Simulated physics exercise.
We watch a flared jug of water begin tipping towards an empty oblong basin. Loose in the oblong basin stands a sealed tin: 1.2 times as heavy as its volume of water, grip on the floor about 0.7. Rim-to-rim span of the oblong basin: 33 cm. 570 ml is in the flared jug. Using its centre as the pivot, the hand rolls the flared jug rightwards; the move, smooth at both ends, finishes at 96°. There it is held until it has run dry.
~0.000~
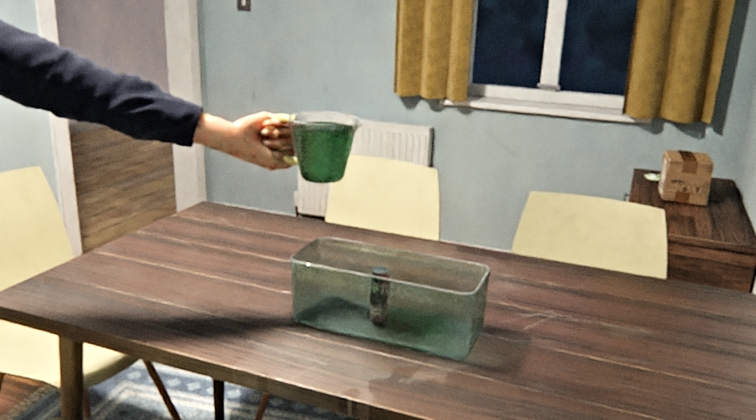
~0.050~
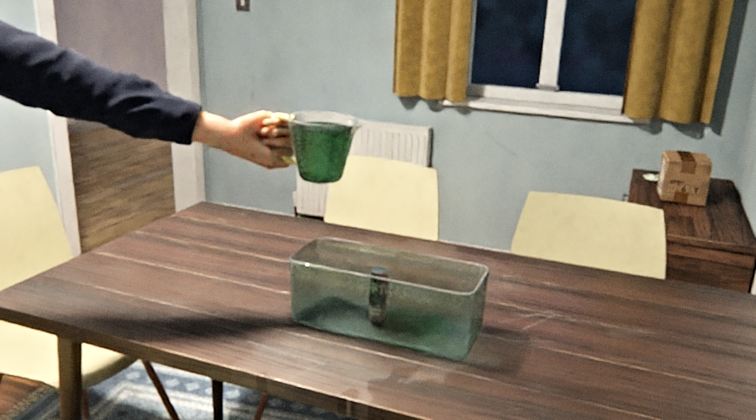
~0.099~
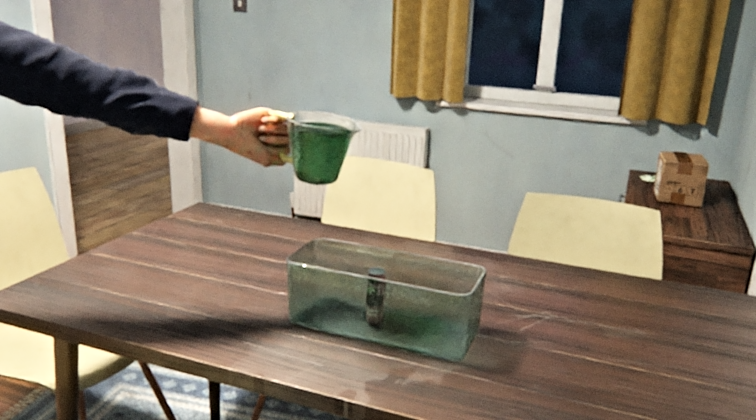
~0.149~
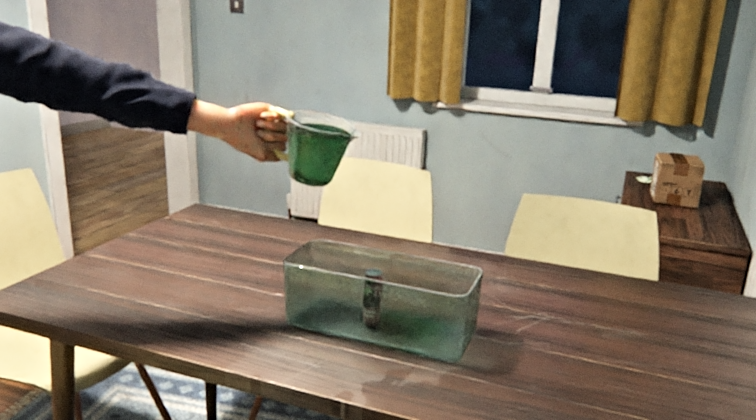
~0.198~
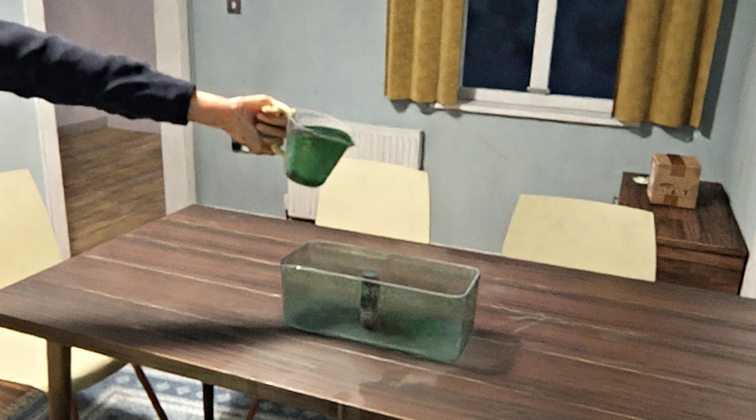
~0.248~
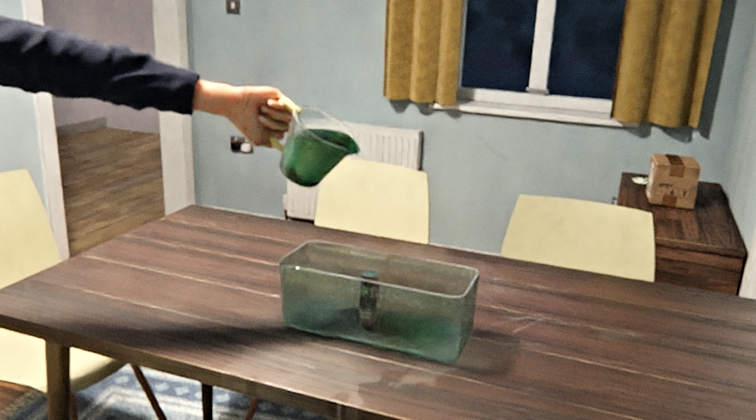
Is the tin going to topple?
It is going to cope.
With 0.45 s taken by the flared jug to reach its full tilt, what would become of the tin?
The tin stays balanced.
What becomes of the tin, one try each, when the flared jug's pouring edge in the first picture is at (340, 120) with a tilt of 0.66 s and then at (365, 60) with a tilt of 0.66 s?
Trial 1 - tin tips; trial 2 - tin stays standing.
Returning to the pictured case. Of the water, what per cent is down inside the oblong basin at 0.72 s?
The share is close to 70 percent.
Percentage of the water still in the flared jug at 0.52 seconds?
Still held: Roughly 48 % of the total.
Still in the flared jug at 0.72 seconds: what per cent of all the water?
Near 10 percent, more or less.
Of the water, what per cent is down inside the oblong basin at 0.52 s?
Some 14 per cent.
Then, 0.52 s in, the tilt is 86° and 48 per cent is still to pour; the tin stands where it began.
Then, 0.72 s in, the tilt is 96° and 9 per cent is still to pour; the tin stands where it began.
Then, 0.93 s in, the tilt is 96° and 1 per cent is still to pour; the tin stands where it began.
Then, 1.16 s in, the tilt is 96° and 0 per cent is still to pour; the tin stands where it began.
Finally, the tin stands where it began.
